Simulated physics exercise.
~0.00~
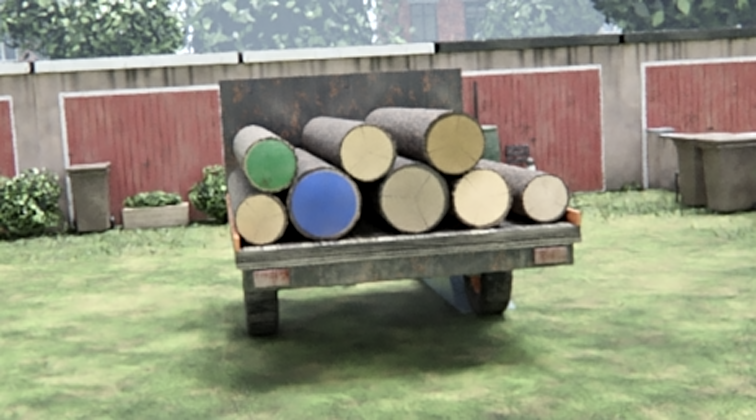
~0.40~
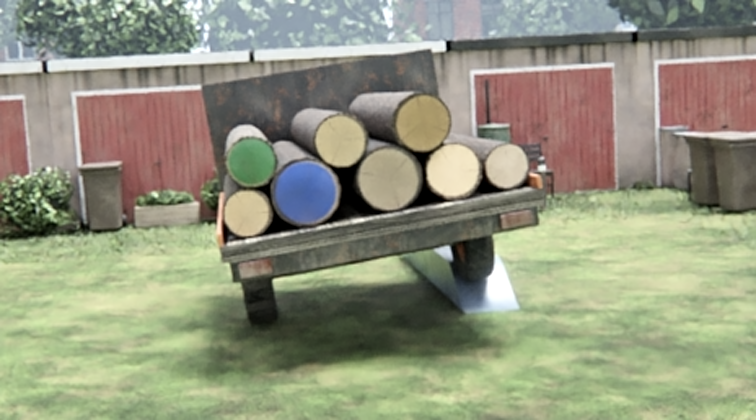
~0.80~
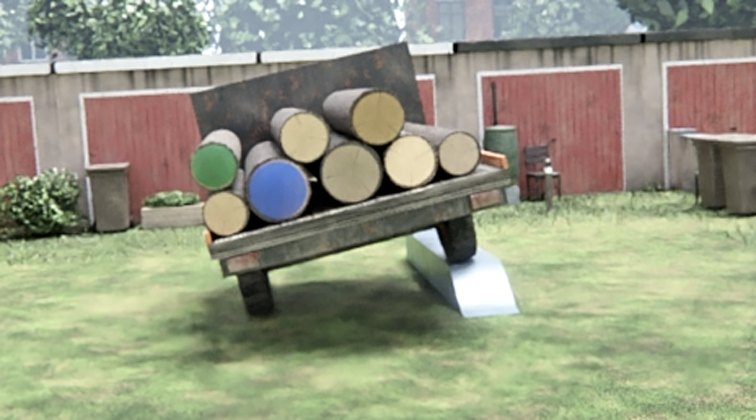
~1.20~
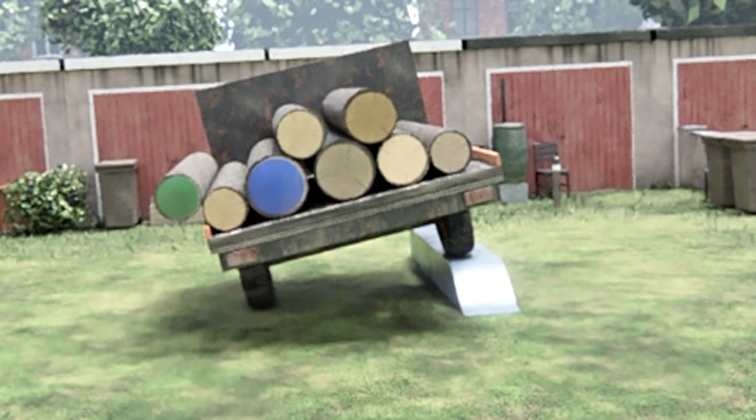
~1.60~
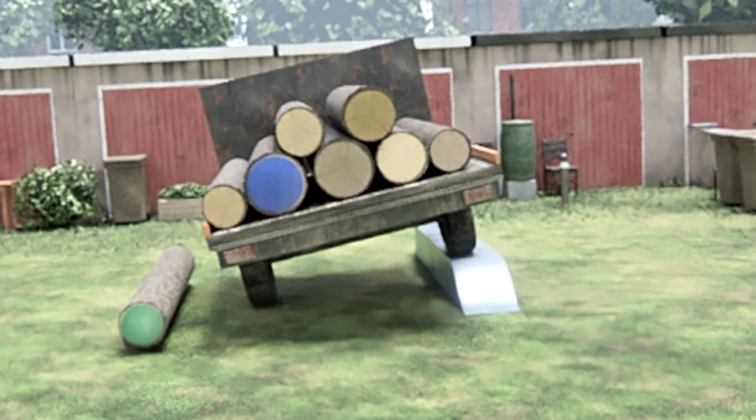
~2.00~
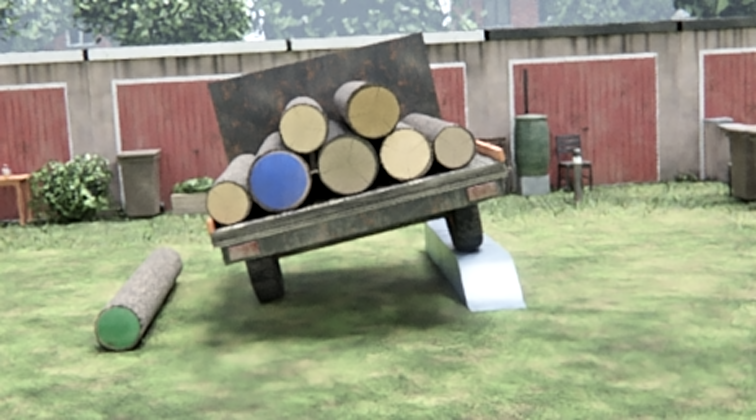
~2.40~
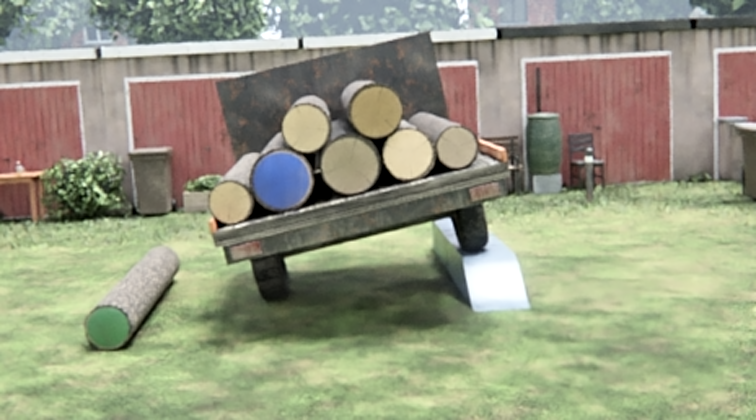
The video shows a farm trailer loaded with loose logs tilting left as one wheel climbs a raised slab on a lawn. The green-ended log rolls off the left side onto the grass, while the blue-ended log and the others remain on the tilted, stationary trailer.
